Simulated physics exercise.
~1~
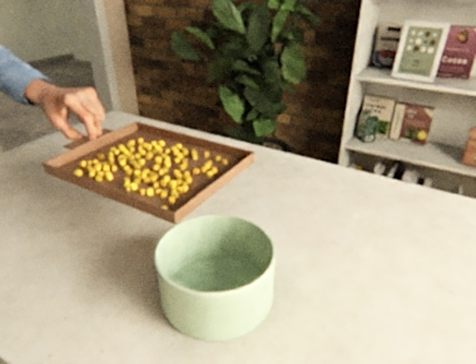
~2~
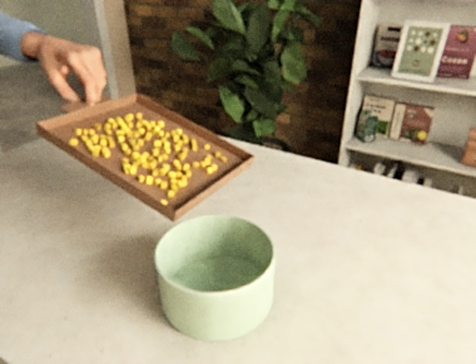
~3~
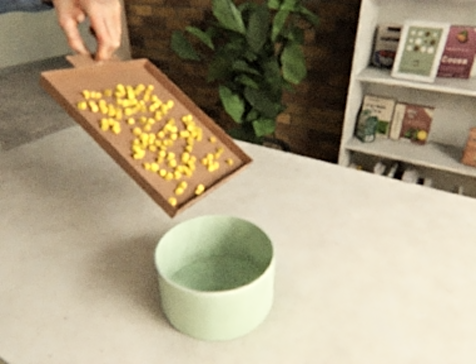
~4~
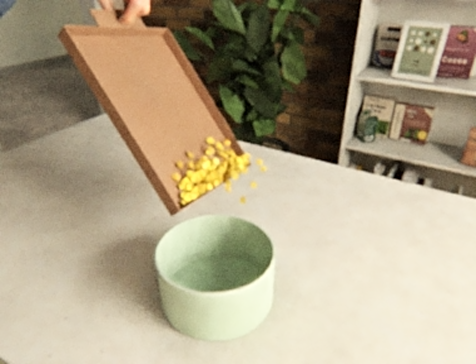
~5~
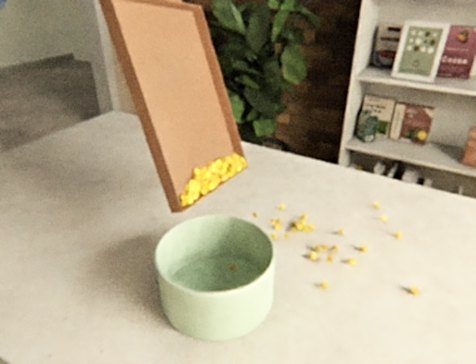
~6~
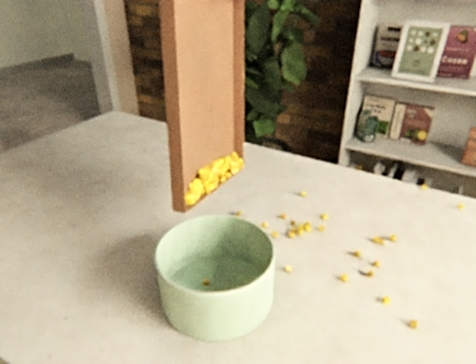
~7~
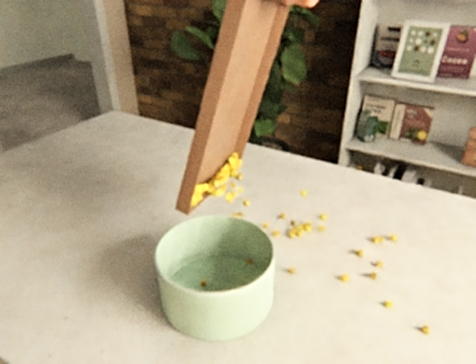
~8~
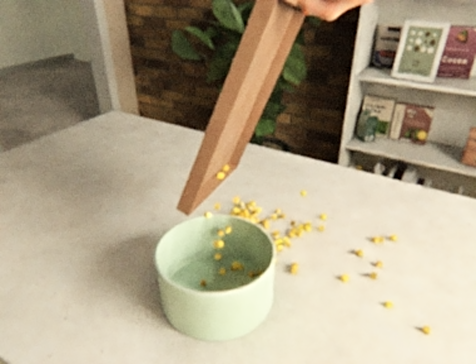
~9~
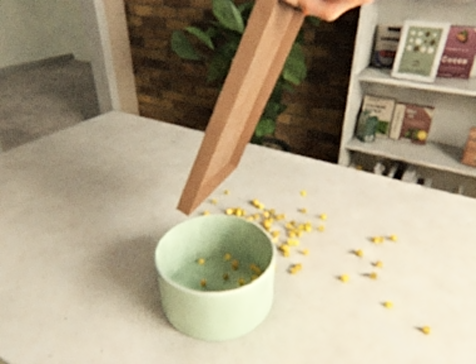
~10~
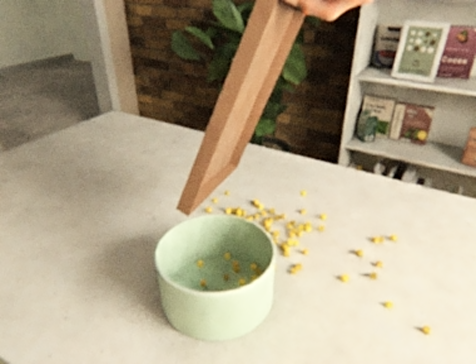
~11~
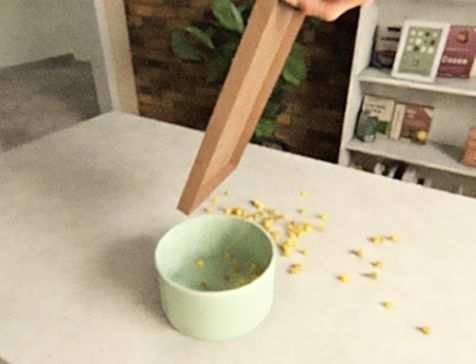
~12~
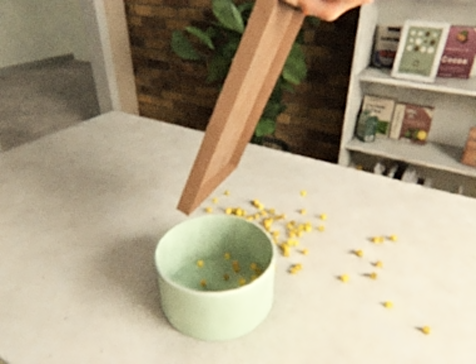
A hand at the left holds a brown tray of small yellow cubes above a pale tabletop, seen from slightly above, with a light green pot below it and a leafy plant, brick wall and white bookshelf behind. The tray tips steadily, and the cubes slide down to its lower edge. Some spill over and scatter across the table to the right, while the rest stay bunched in the tray. As it turns past upright, these tumble out, a few into the pot and most behind and beside it. The emptied tray stays tilted, and most cubes lie still on the table.
